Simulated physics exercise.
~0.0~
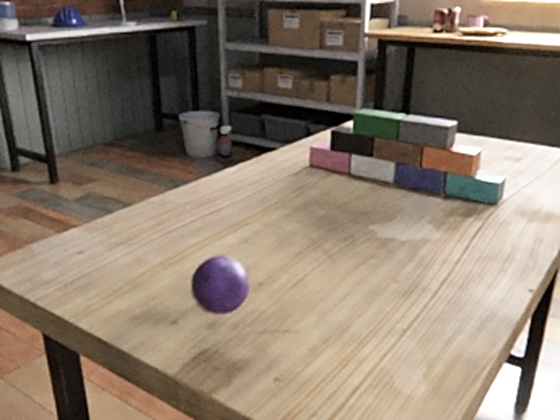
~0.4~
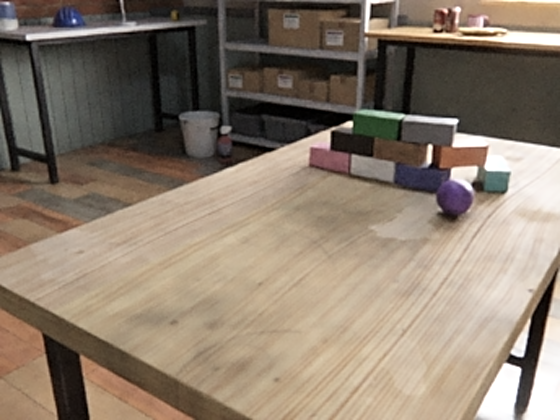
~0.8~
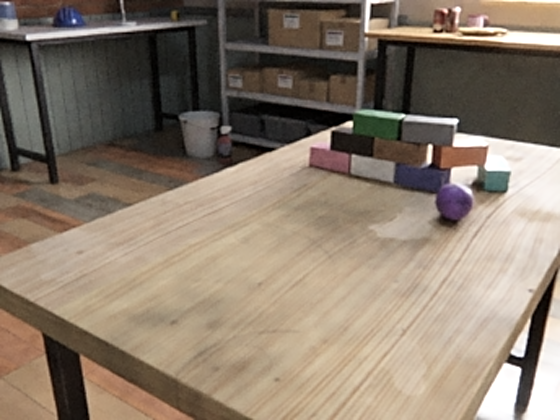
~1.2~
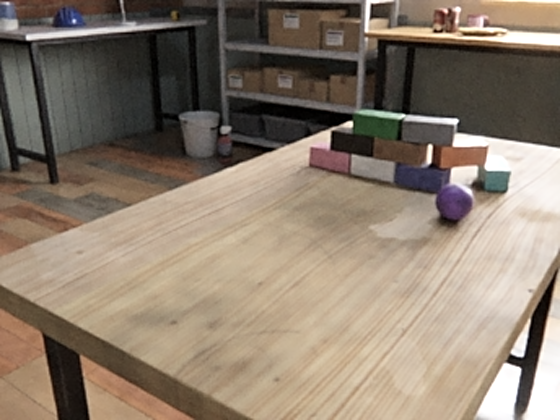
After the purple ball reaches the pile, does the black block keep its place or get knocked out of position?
The black block keeps its place in the pile.
